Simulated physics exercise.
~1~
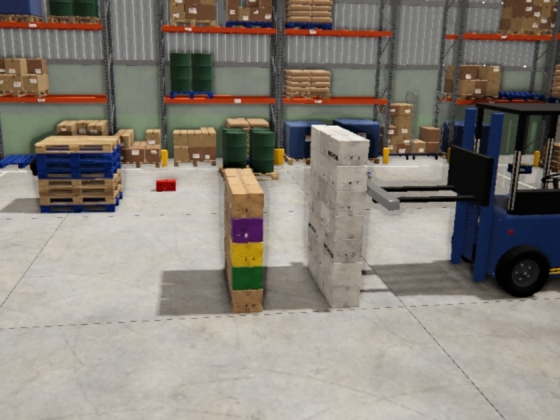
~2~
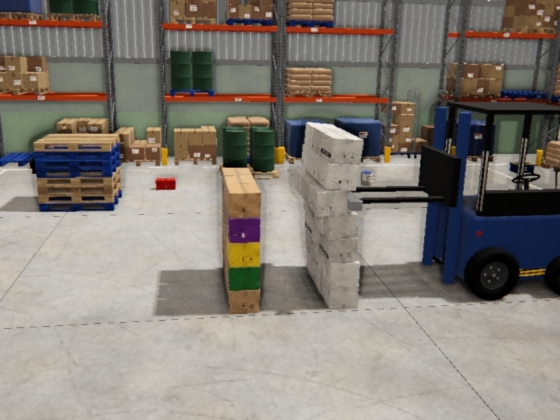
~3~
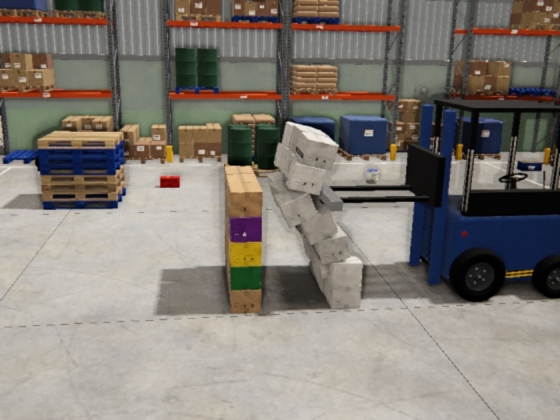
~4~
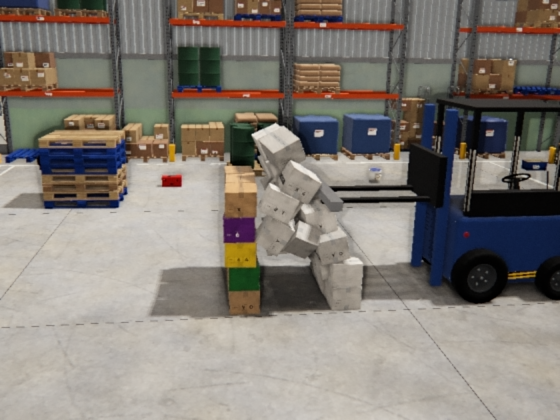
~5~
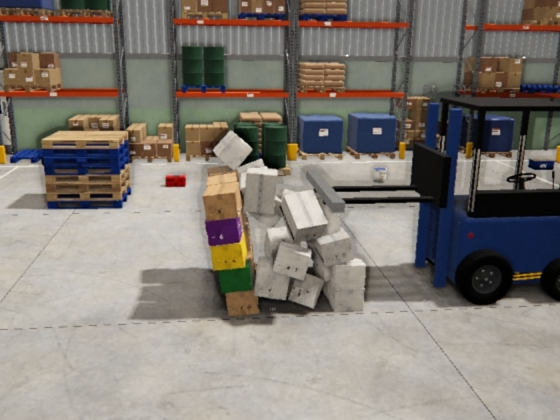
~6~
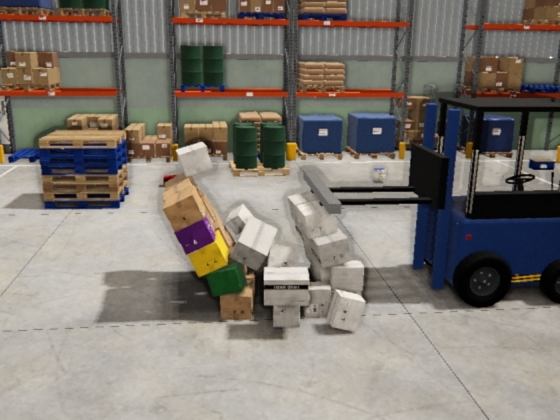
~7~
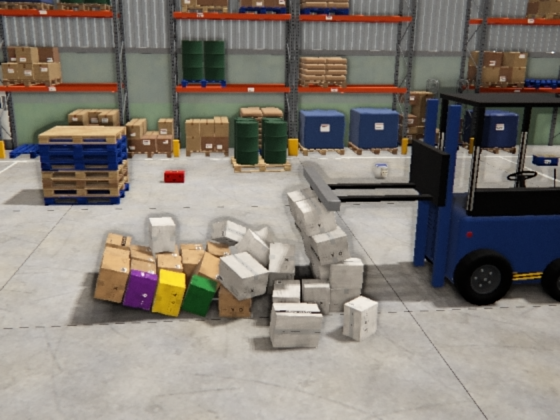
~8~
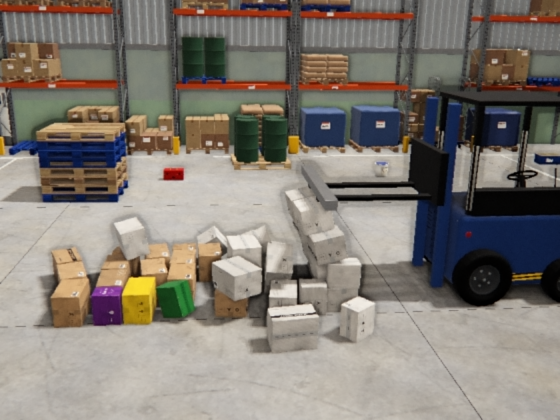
Forklift pushing a stack of pale cartons leftward into a brown stack with coloured cartons, both collapsing across the warehouse floor.
